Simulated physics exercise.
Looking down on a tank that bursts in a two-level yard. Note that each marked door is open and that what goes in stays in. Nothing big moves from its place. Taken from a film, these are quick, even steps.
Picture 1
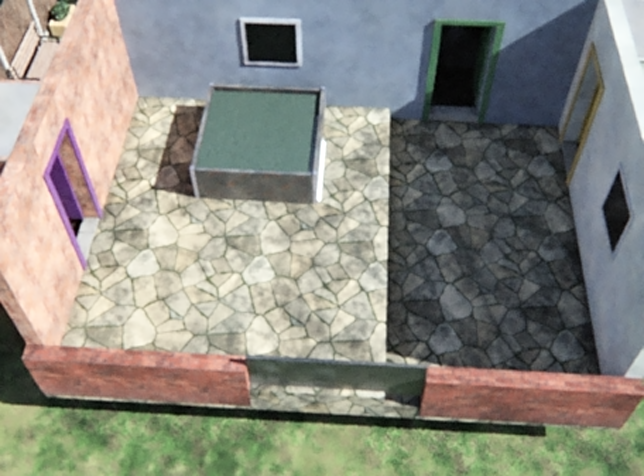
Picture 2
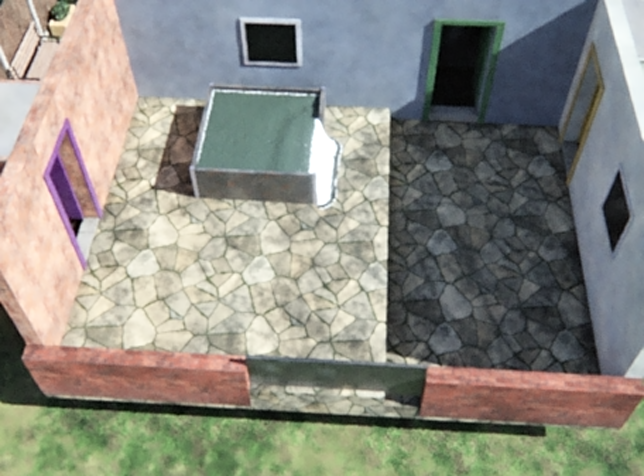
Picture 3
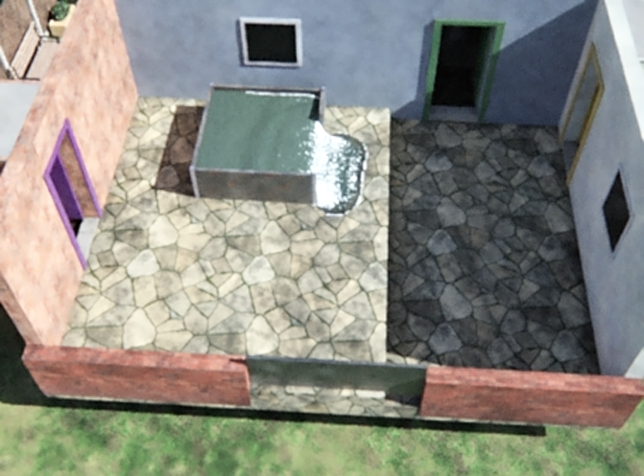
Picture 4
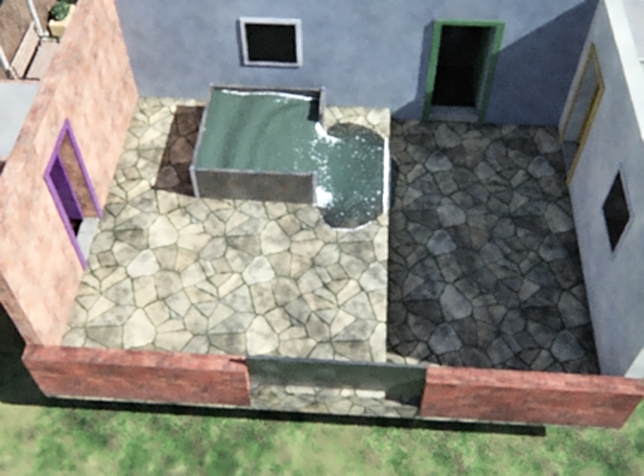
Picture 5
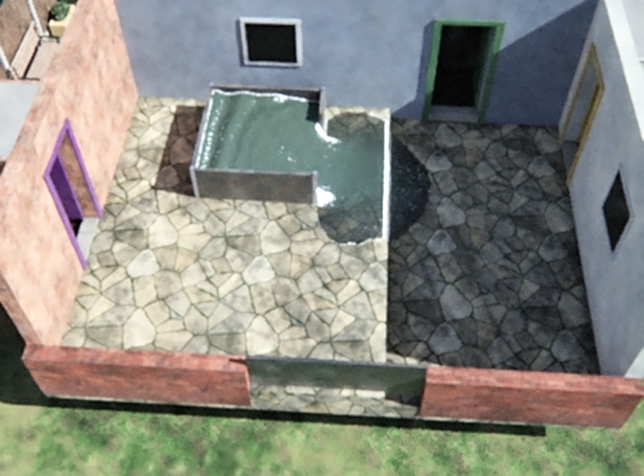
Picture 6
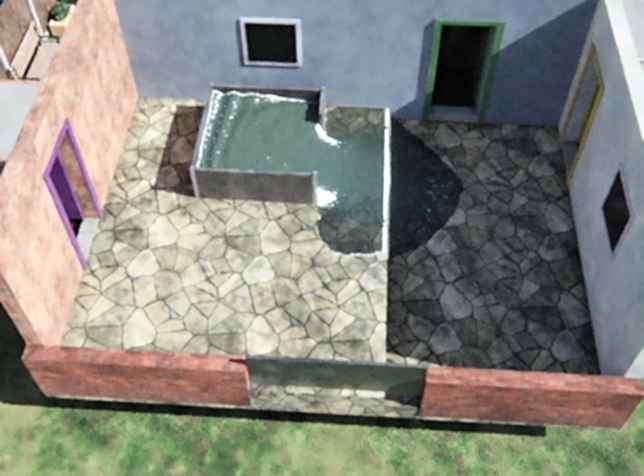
In a walled stone yard, water burst from the right side of an open tank, spread over the pale paving in a rounded pool, then crossed onto the darker paving to the right.
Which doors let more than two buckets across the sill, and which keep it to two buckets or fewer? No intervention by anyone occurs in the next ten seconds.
The purple door will allow in no excess, the yellow door will allow in an excess, the green door will allow in no excess.
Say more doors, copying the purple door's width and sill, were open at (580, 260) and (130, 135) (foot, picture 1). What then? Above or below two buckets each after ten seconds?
Taken in sequence: Exceeded, then not exceeded.
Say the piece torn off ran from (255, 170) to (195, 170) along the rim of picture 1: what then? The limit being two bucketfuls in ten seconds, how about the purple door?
Well, I'd say the purple door gets more.
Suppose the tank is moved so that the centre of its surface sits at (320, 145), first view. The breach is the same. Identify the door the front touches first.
Looks like the yellow door.
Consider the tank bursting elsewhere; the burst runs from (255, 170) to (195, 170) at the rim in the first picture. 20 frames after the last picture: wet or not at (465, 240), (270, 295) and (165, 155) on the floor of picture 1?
Sequence of results: Missed by the flood, reached by the flood, missed by the flood.
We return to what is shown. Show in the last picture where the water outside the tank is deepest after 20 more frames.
About at (601, 392).
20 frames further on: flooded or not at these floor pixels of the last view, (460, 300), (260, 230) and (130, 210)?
First spot soaked, second not wet, third not wet.
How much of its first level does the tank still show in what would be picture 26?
I'd say some 30 %.
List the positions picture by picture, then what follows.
Still water in the open tank at (261, 131), in the first picture.
Water pours out at (316, 161) and has run to (329, 141), in the second picture.
Water pours out at (316, 163) and has run to (356, 142), in the third picture.
The front is at (392, 164), out from the gap at (317, 164), in the fourth picture.
Water pours out at (317, 164) and has run to (423, 175), in the fifth picture.
Water pours out at (317, 164) and has run to (455, 182), in the sixth picture.
A moment on, water covers 30 % of the floor; the purple door not reached, the yellow door not reached, the green door wet at the sill, nothing in.
Next, water covers 45 % of the floor; the purple door not reached, the yellow door over two buckets in, the green door wet at the sill, nothing in.
Then, water covers 50 % of the floor; the purple door not reached, the yellow door far over two buckets in, the green door wet at the sill, nothing in.
Later, water covers 50 % of the floor; the purple door not reached, the yellow door far over two buckets in, the green door wet at the sill, nothing in.
In the end, water covers 50 % of the floor; the purple door not reached, the yellow door far over two buckets in, the green door wet at the sill, nothing in.
